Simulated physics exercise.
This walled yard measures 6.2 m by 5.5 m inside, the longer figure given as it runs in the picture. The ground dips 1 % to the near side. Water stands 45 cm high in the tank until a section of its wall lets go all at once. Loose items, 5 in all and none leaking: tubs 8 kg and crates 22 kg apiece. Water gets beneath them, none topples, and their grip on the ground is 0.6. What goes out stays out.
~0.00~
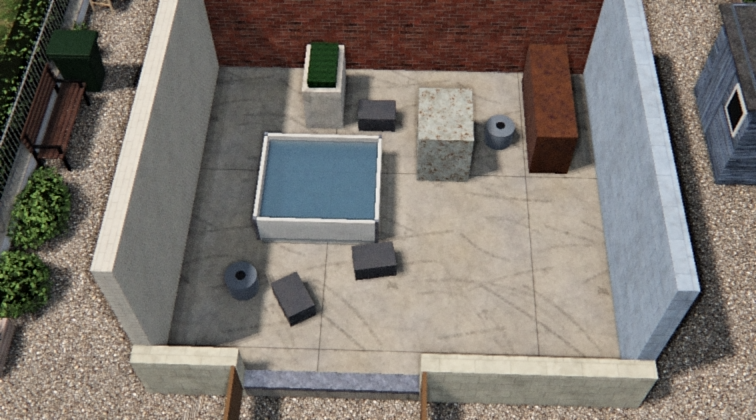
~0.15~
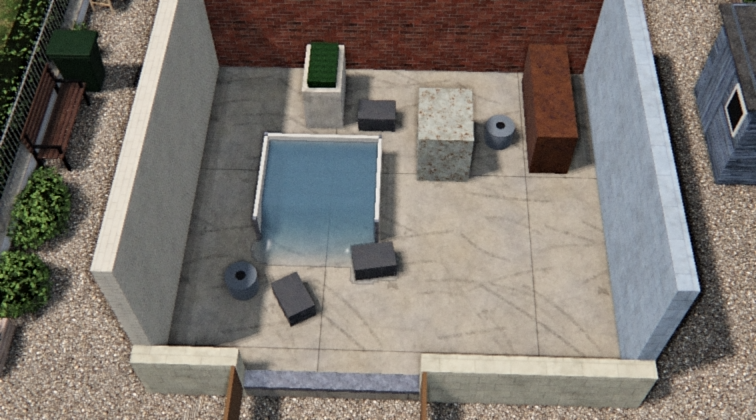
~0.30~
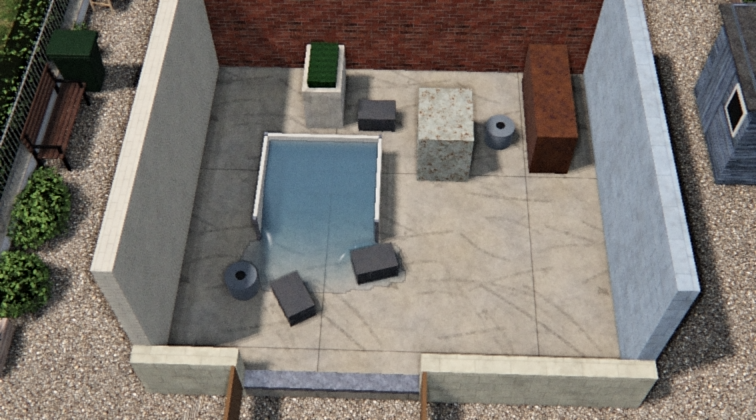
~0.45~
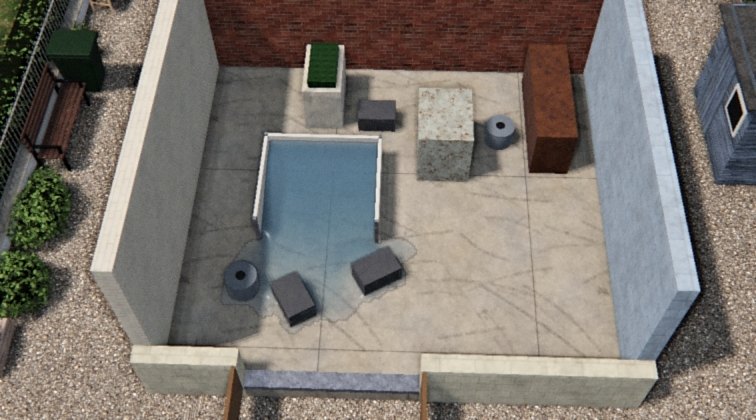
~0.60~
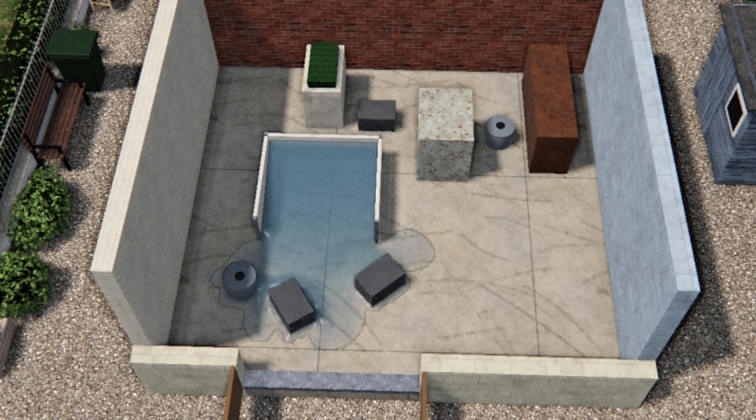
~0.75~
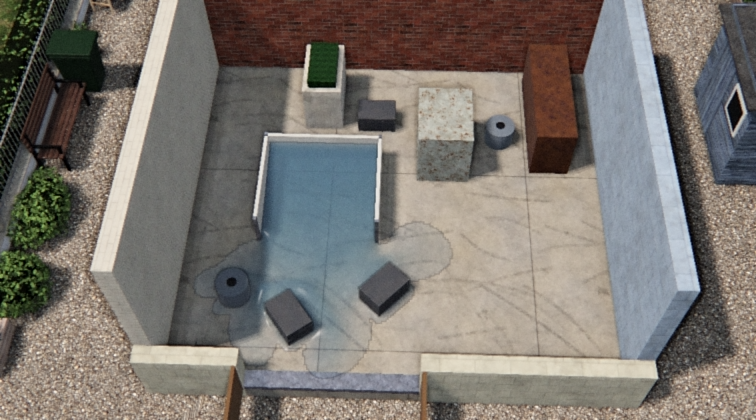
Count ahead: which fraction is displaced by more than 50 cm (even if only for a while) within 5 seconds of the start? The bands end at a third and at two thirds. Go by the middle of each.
That comes to one to two thirds.
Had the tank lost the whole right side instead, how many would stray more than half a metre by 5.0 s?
Then 0.
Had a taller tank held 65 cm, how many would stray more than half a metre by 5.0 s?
In that case 3 of them.
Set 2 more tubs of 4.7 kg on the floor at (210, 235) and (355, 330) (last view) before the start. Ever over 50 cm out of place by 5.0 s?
In that order: Past it, over.
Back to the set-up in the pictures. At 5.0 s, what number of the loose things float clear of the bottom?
At that moment 0.
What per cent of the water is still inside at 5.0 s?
Some 42 per cent remains.
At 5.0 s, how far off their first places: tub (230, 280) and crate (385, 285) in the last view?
In turn: 80 cm, 150 cm.
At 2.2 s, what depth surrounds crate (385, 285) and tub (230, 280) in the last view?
Roughly 4 and 21 cm.
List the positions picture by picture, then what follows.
A crate at (374, 255), on the bottom; a crate at (293, 294) rests on the ground; water covers 2.5 m2; 0 of 5 have shifted, in the first picture.
A crate at (374, 255) rests on the ground; a crate at (293, 294) rests on the ground; water covers 3.2 m2; 0 of 5 have shifted, in the second picture.
A crate at (374, 258) rests on the ground, 4 cm from its start; a crate at (293, 294), on the bottom; 3.9 m2 under water; 0 of 5 have shifted, in the third picture.
A crate at (376, 266), on the bottom, 17 cm from its start; a crate at (293, 294) rests on the ground; water covers 4.7 m2; 1 of 5 have shifted, in the fourth picture.
A crate at (380, 275) rests on the ground, 33 cm from its start; a crate at (291, 301) rests on the ground, 11 cm from its start; 5.8 m2 under water; 2 of 5 have shifted, in the fifth picture.
A crate at (384, 284), on the bottom, 48 cm from its start; a crate at (288, 312), on the bottom, 29 cm from its start; 7.1 m2 under water; 3 of 5 have shifted, in the sixth picture.
After 1.1 s 3 of 5 are over 50 cm from their spots; 0 afloat.
After 2.2 s 3 of 5 are over 50 cm from their spots; 1 afloat.
After 3.5 s 2 of 5 are over 50 cm from their spots; 1 afloat.
After 5.0 s 3 of 5 are over 50 cm from their spots, and 3 have been at some point; 0 afloat.
